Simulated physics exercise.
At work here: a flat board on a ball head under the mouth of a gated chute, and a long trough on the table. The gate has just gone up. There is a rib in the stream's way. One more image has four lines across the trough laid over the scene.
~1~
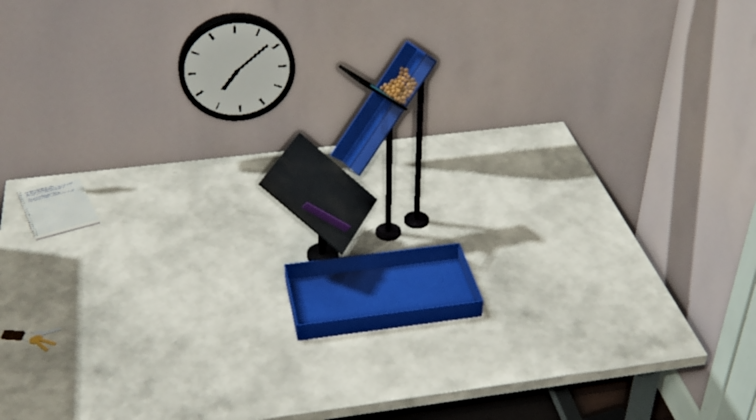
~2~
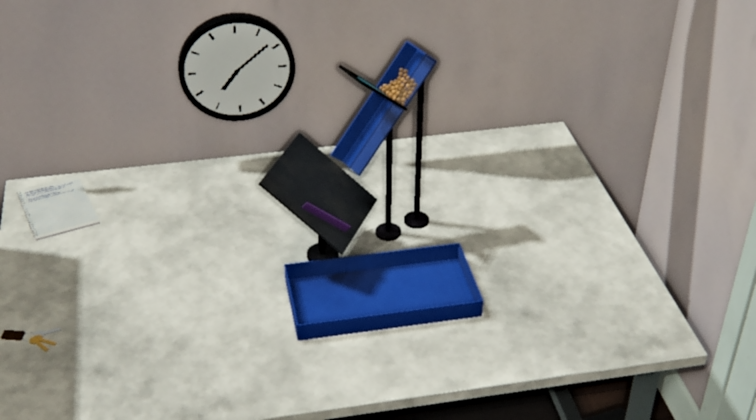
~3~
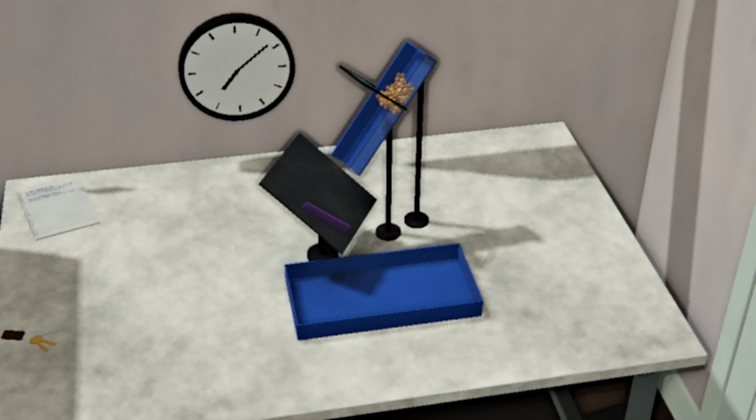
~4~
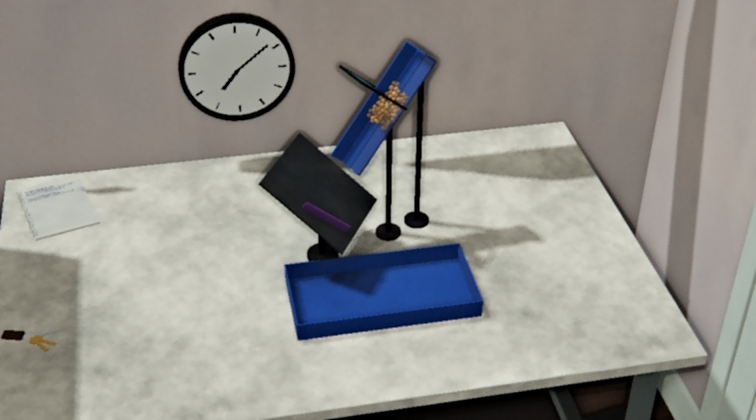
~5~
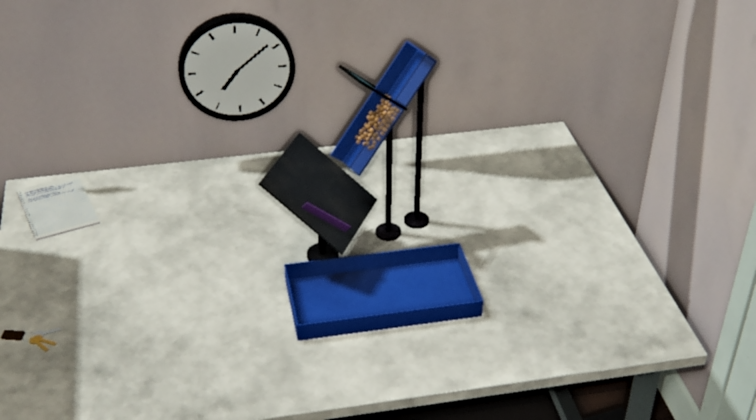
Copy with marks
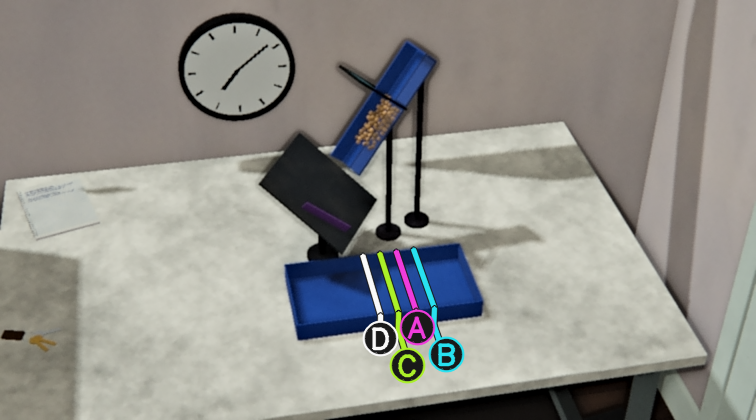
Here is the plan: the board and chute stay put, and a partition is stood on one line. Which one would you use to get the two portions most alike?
It is C.
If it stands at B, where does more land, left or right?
The left side.
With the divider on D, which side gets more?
The right side.
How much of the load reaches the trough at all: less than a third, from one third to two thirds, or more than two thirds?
It is more than two thirds.
On the marked copy, line A crosses the front rim at (415, 310); line B crosses the front rim at (434, 307); line C crosses the front rim at (398, 312); line D crosses the front rim at (380, 314).
With A, of what is caught, most on the left of the divider, a small part on the right.
With B, of what is caught, nearly all on the left of the divider, a small part on the right.
With C, of what is caught, about half on the left of the divider, about half on the right.
With D, of what is caught, none on the left of the divider, all on the right.
